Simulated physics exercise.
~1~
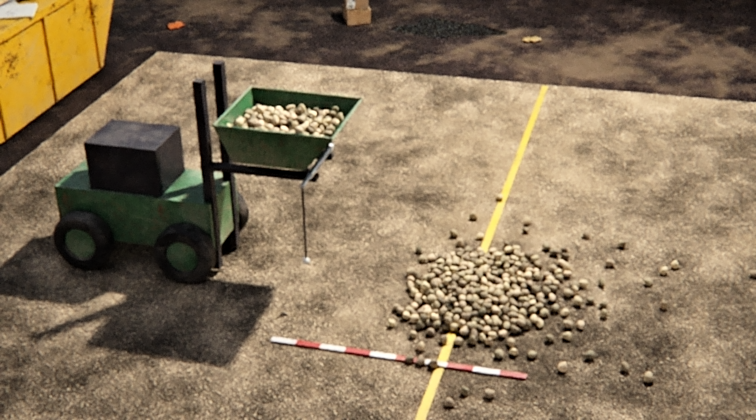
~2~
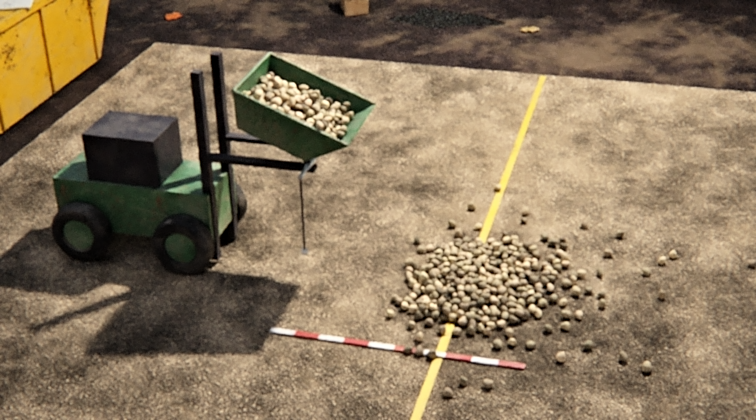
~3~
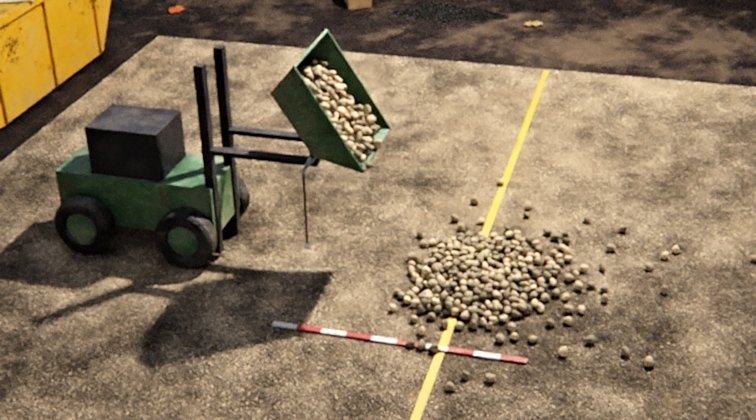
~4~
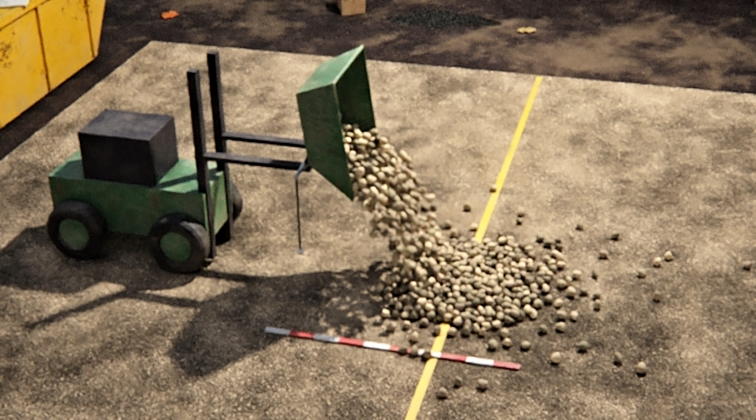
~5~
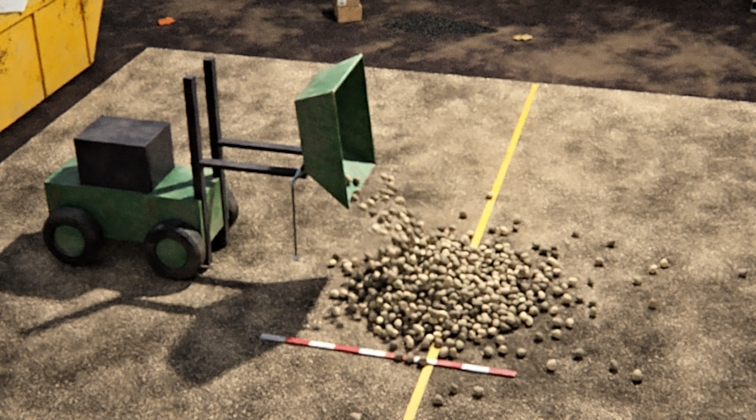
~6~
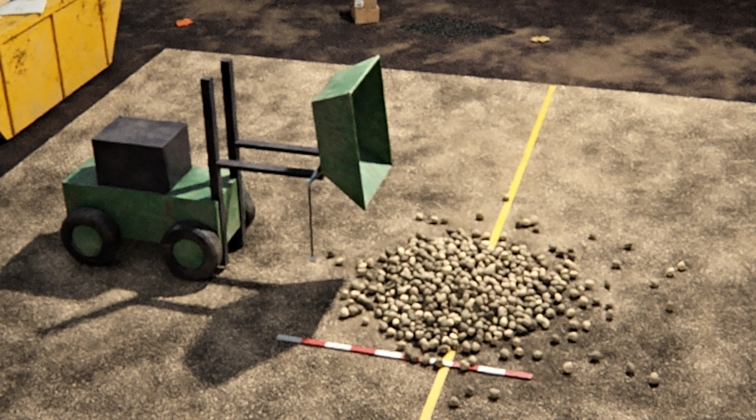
On a sunlit paved yard, a small green forklift-like vehicle tipped its raised green skip steeply to the right, and pale round stones poured onto a loose pile straddling a yellow line, leaving the skip empty and the heap bigger, mostly left of the line.
